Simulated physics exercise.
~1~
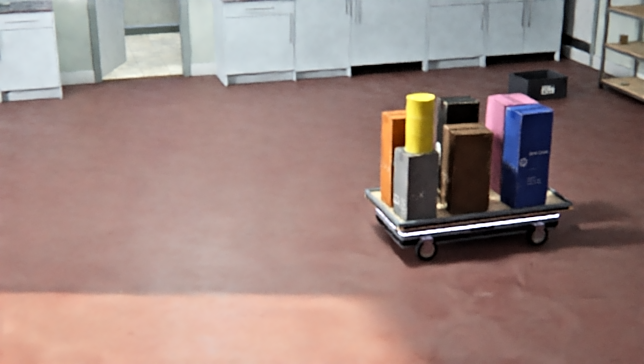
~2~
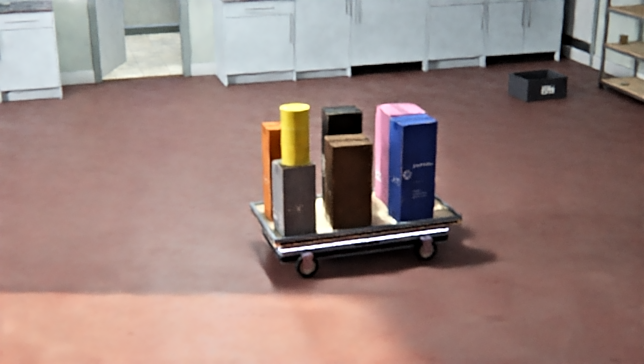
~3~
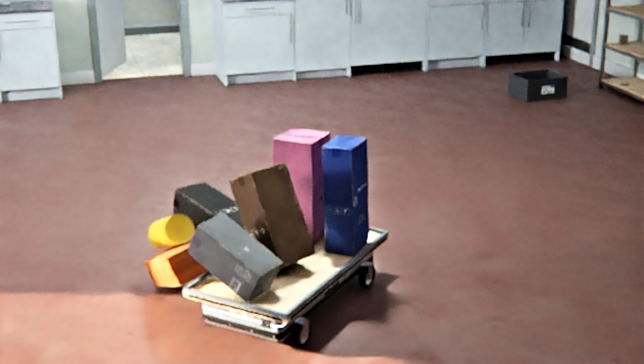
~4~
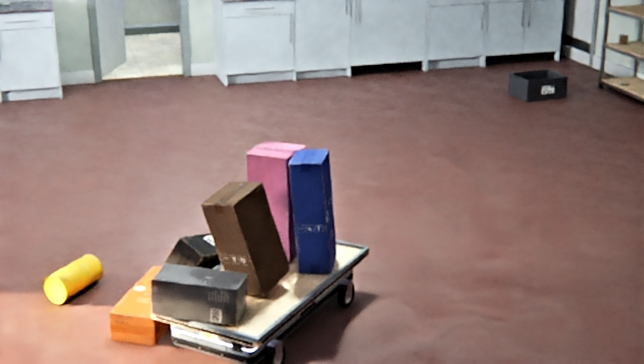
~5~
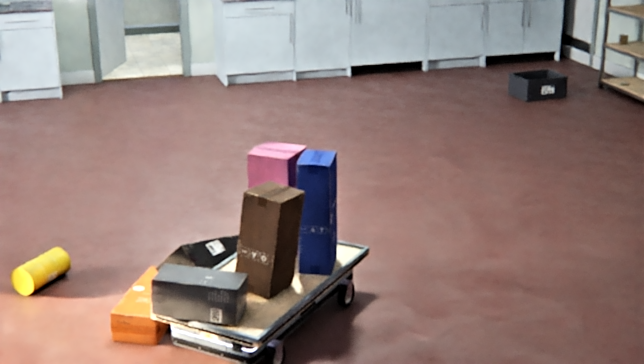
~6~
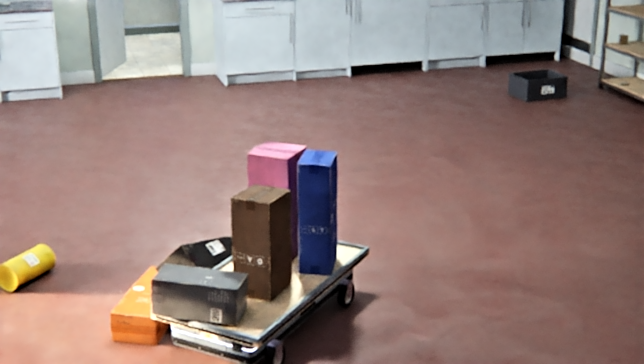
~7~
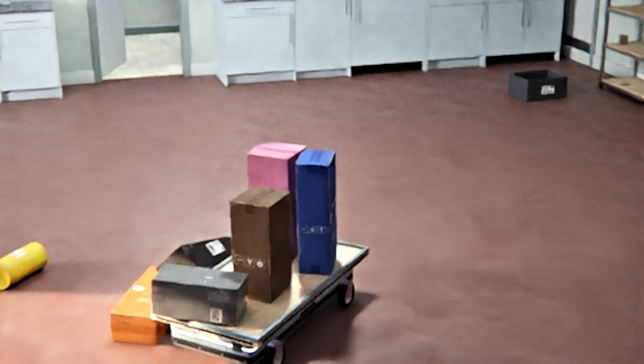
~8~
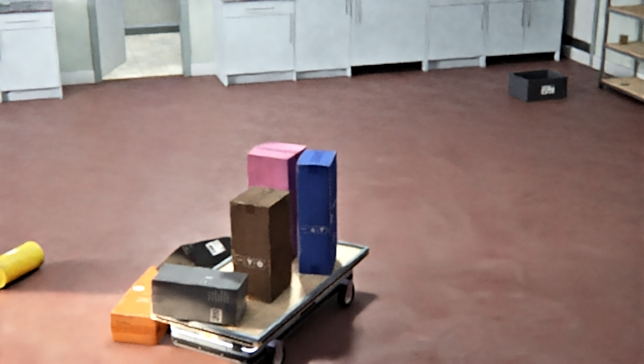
A loaded cart rolls left and turns, toppling four items and dropping some onto the floor.
